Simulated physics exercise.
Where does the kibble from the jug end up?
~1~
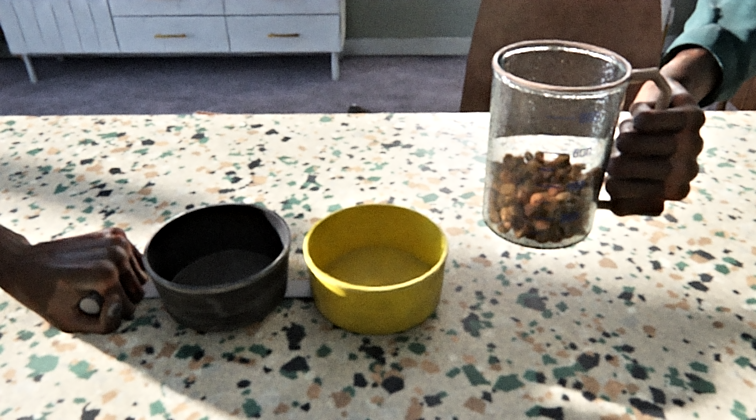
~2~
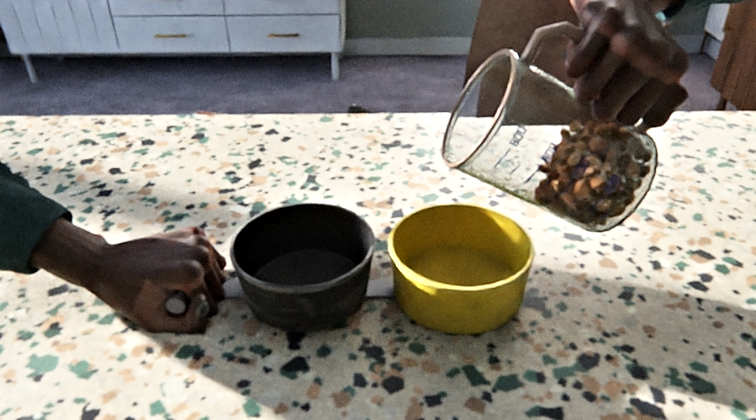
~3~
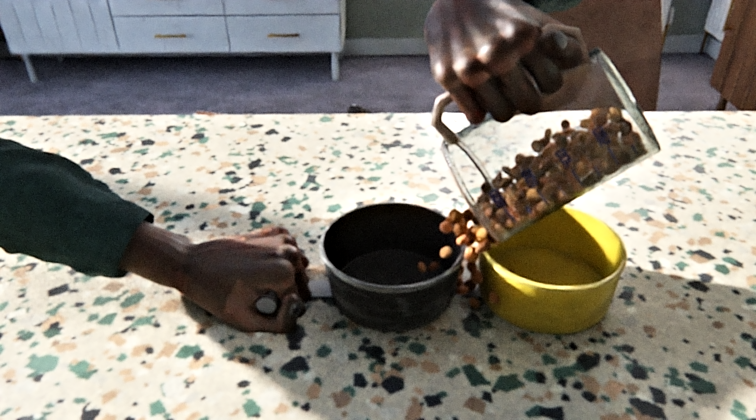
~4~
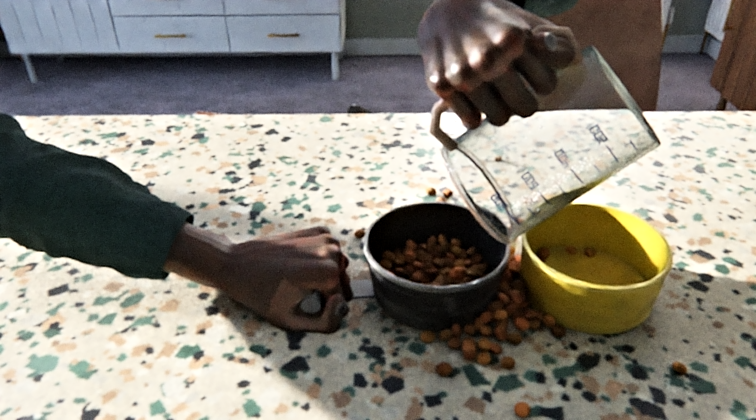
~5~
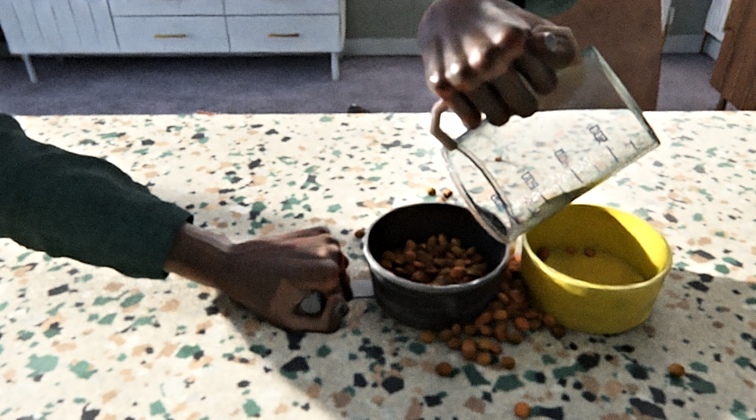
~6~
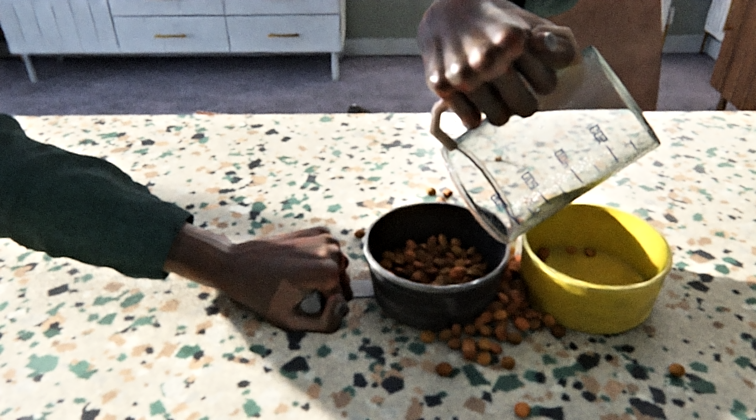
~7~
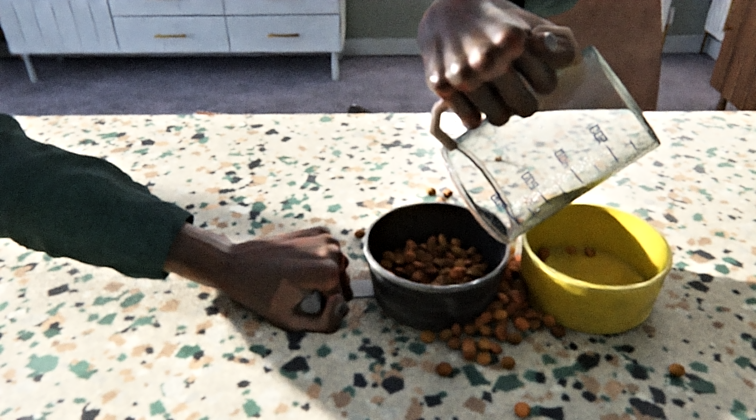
Most of it lands in the black dish and a large share spills onto the table, while the yellow dish gets next to nothing.
